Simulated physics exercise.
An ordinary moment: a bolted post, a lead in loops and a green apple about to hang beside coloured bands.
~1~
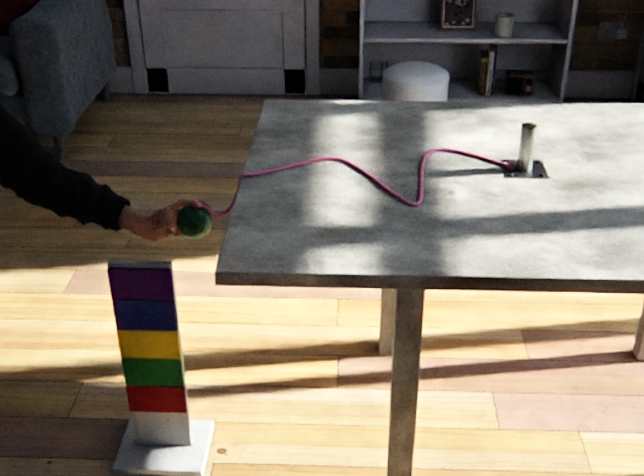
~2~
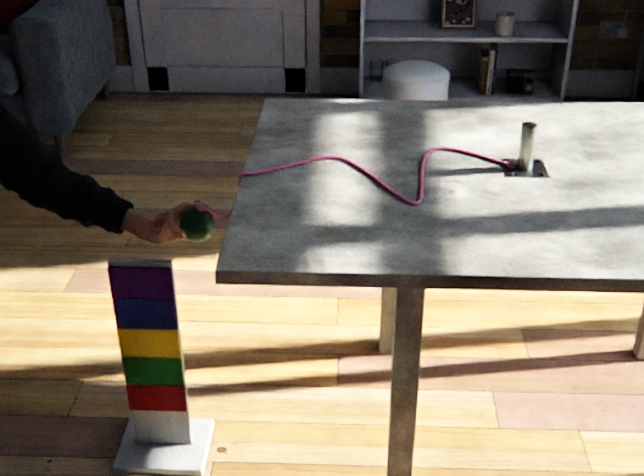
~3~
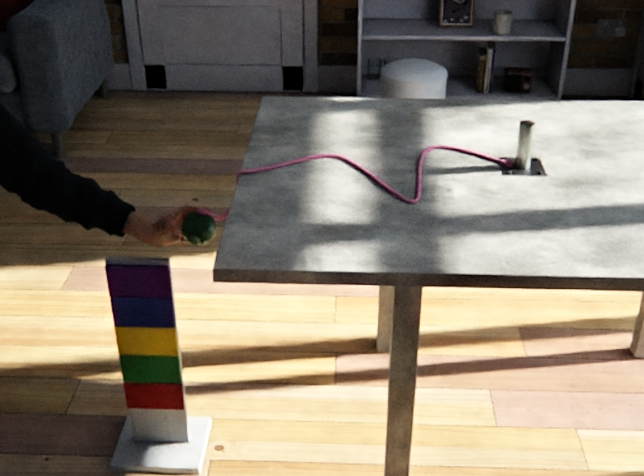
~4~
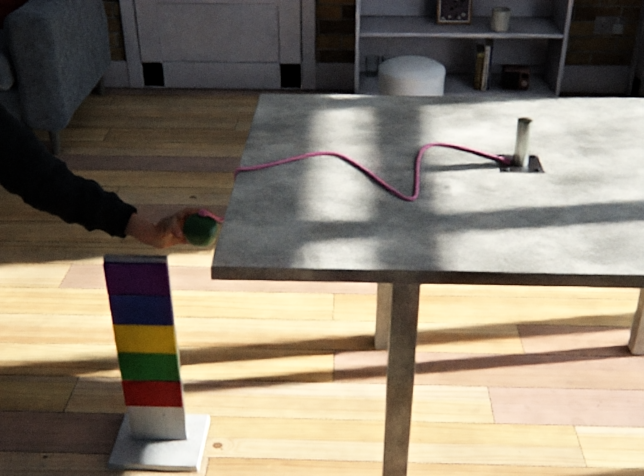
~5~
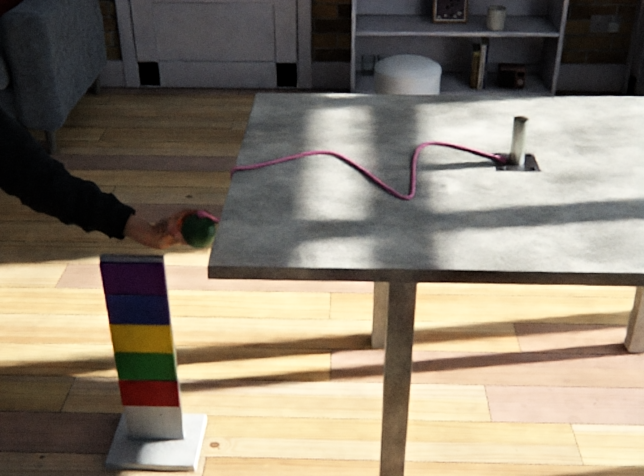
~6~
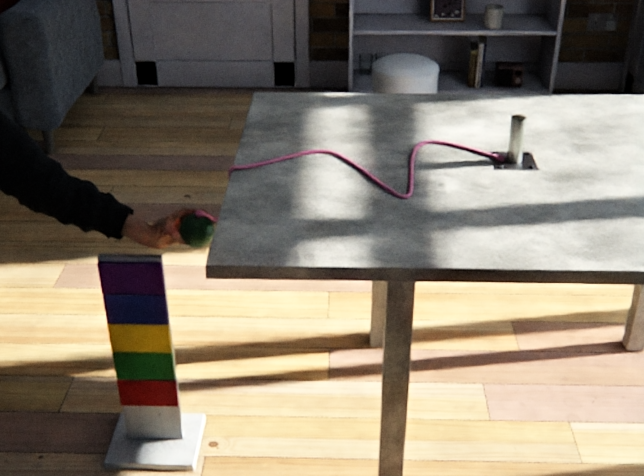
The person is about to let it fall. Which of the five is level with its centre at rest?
Its centre hangs level with the red band.
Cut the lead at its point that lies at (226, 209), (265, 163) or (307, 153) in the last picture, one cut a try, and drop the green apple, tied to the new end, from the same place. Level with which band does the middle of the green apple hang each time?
One after the other, green; blue; purple.
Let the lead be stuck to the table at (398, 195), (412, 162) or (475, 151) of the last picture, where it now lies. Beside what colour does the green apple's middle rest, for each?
It would be blue; green; red.
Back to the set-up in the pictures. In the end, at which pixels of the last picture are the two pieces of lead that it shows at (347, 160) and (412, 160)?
Near (233, 209) and (369, 166).
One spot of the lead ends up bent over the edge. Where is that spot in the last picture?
Near (370, 176).
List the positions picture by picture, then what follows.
Green apple (194, 222); purple (141, 286); blue (145, 316); yellow (149, 345); green (153, 373); red (156, 400), in the first frame.
Green apple (197, 225); lead through (469, 153) (422, 169) (400, 197) (346, 161) (262, 172), in the second frame.
Green apple (199, 229), in the third frame.
Green apple (200, 230); lead through (464, 149) (418, 165) (396, 193) (342, 156) (258, 168), in the fourth frame.
Green apple (199, 231), in the fifth frame.
Green apple (197, 230); lead through (458, 146) (412, 163) (390, 191) (336, 154) (252, 166), in the sixth frame.
Soon after, apple near (219, 394); level with red.
After that, apple near (260, 380); level with red.
And then, apple near (239, 387); level with red.
In the end, apple near (247, 386); level with red. Its middle rests at the red band.
